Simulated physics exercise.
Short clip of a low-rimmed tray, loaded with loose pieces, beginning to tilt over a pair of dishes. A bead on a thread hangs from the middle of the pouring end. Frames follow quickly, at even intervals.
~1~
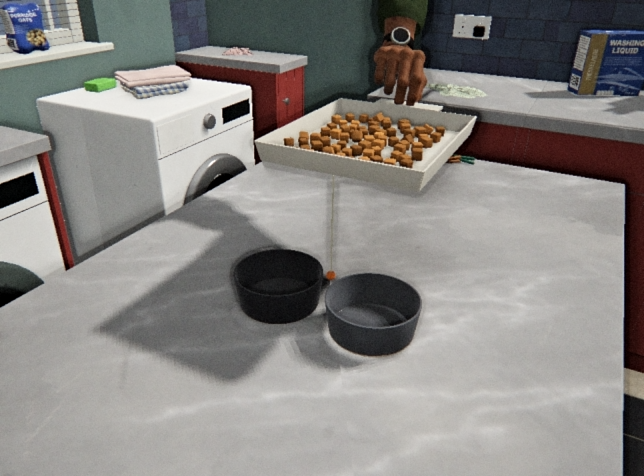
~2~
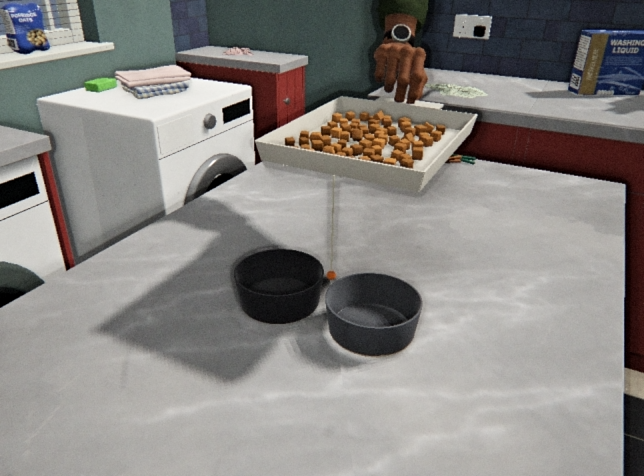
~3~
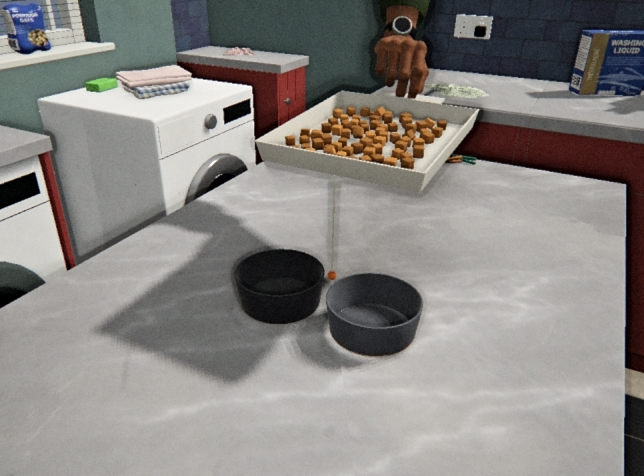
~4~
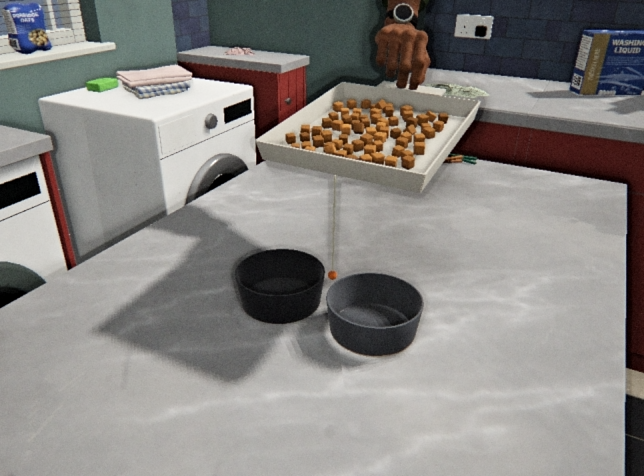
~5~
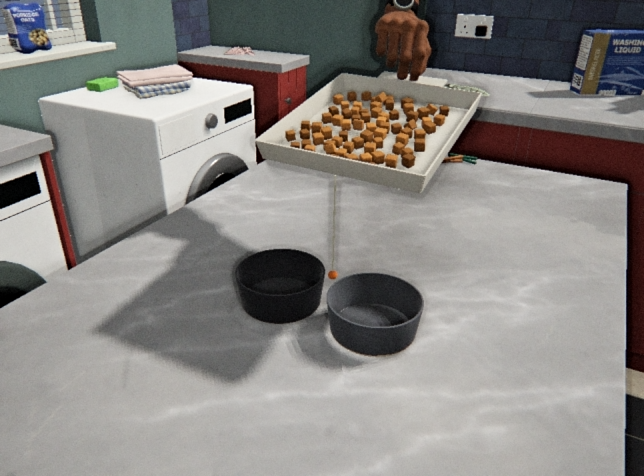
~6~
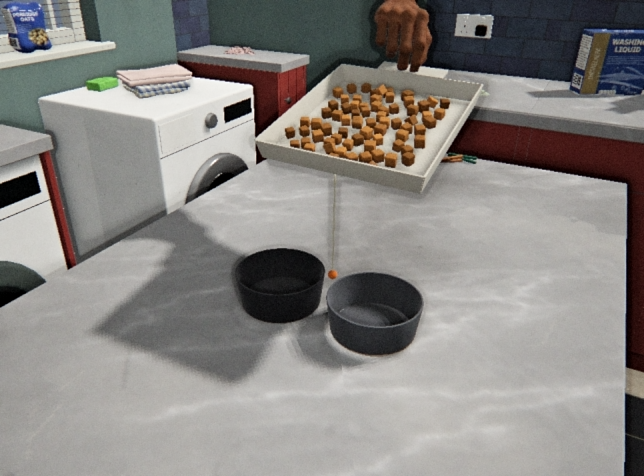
A hand slightly tilts a tray of brown cubes above two dark dishes.
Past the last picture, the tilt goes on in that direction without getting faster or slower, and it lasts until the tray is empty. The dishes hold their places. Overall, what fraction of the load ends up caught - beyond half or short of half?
Most of it finds no dish.
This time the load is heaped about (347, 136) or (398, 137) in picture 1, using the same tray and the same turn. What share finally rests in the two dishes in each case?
Around 20 percent the first time and around 10 percent the second time.
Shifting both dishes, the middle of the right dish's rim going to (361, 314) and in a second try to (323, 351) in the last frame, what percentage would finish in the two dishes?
It comes to near 50 per cent the first time and near 40 per cent the second time.
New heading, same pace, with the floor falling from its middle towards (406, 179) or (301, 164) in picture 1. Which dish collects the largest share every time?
The right-side dish, then the left-side dish.
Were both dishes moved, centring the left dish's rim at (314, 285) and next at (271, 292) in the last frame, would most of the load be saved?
Taking them in turn, it's short of half and then beyond half.
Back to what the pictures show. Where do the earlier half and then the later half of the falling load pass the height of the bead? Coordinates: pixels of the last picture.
For the early half I get (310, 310), and for the late half (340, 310).
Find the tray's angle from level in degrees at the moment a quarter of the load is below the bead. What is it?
Approx. 105° from level.
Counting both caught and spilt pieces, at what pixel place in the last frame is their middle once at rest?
Centre at rest, last view: Approx. (293, 387).
Soon, tray tipped steeply; all on the tray.
A while on, tray tipped right over; nearly all on the tray; a small part outside both; a stray few in the air.
Towards the end, tray tipped past a quarter turn; a small part in the right dish; nearly all outside both.
Finally, tray tipped past a quarter turn; a small part in the right dish; none in the left dish; nearly all outside both.
